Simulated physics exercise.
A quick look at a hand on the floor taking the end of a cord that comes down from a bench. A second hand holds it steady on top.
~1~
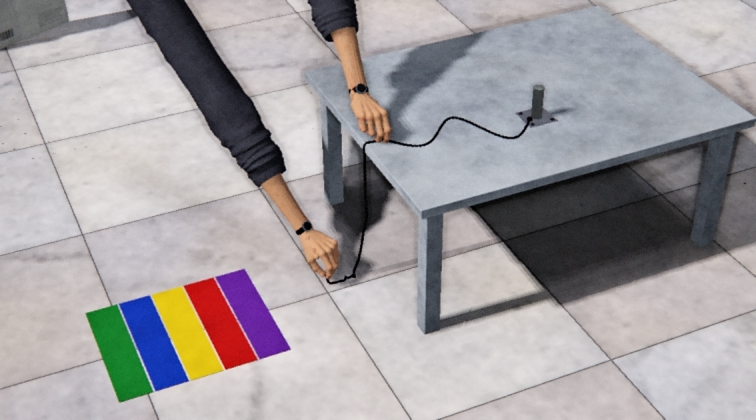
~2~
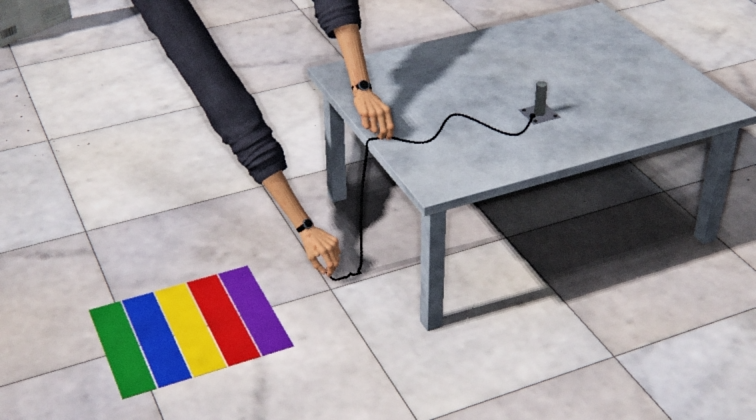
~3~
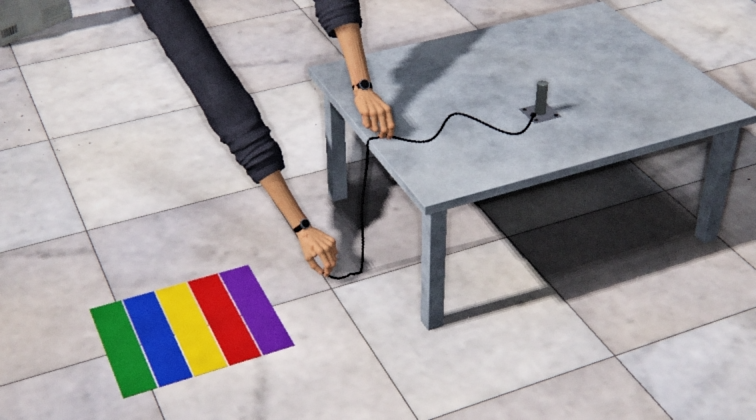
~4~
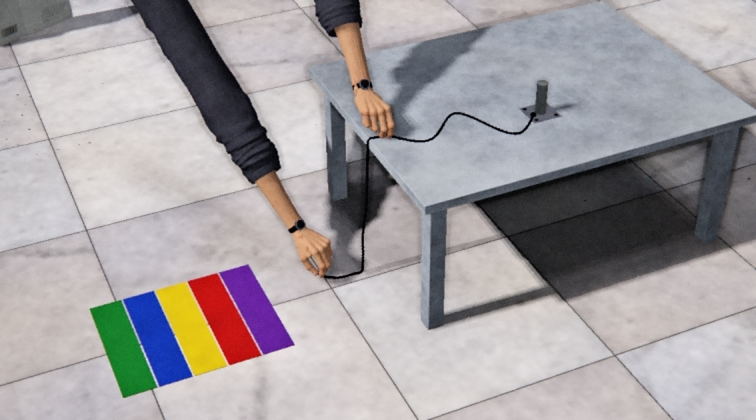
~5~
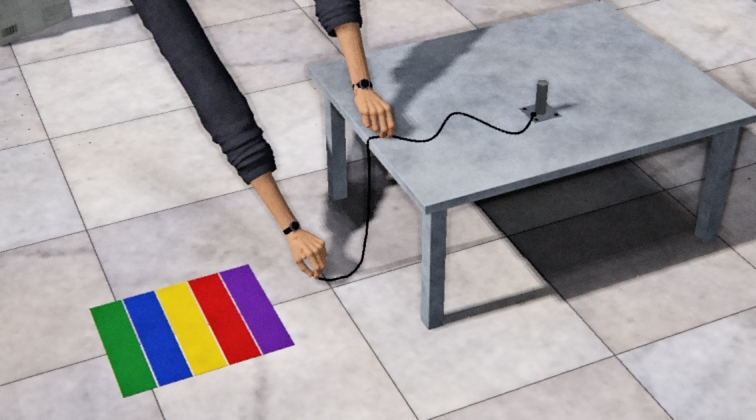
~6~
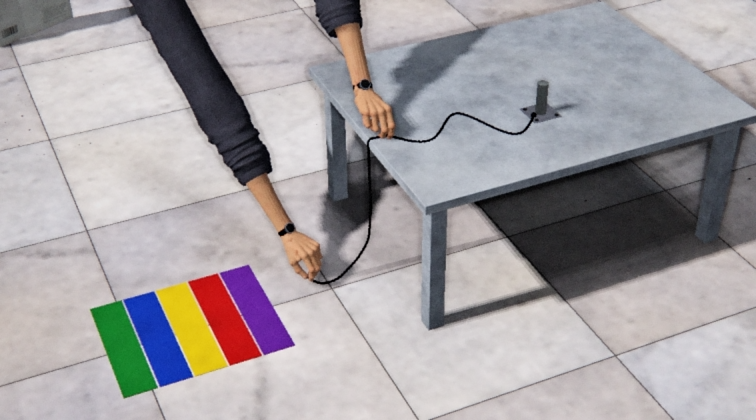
A hand near the floor, one of two reaching in from the top on dark-sleeved arms, draws the end of a black cord slowly left by a small distance, and the hanging part loosens into a smooth curve. The other hand stays on the edge of a grey bench, where the cord runs from a short post, right of green, blue, yellow, red and purple stripes. The pale tiled floor is seen from above at an angle, the view shifting very slightly at first.
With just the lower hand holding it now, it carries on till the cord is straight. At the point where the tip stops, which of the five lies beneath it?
The blue strip lies beneath it.
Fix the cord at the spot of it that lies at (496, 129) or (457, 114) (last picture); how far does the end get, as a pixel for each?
Try by try: (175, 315), (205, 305).
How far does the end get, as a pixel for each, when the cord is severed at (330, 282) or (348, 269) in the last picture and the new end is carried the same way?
Going through both, you get (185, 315) and then (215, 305).
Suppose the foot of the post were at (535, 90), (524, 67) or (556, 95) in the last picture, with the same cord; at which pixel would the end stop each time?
Taking the tries in turn, you get (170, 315), (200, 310) and (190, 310).
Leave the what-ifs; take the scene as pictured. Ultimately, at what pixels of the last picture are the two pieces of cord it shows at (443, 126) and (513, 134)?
The first finishes about (399, 139) and the second about (490, 122).
Soon after, end near (209, 306); over red.
Then, end near (174, 317); over yellow.
At full stretch, end near (152, 323); over blue. The end stops over the blue strip.
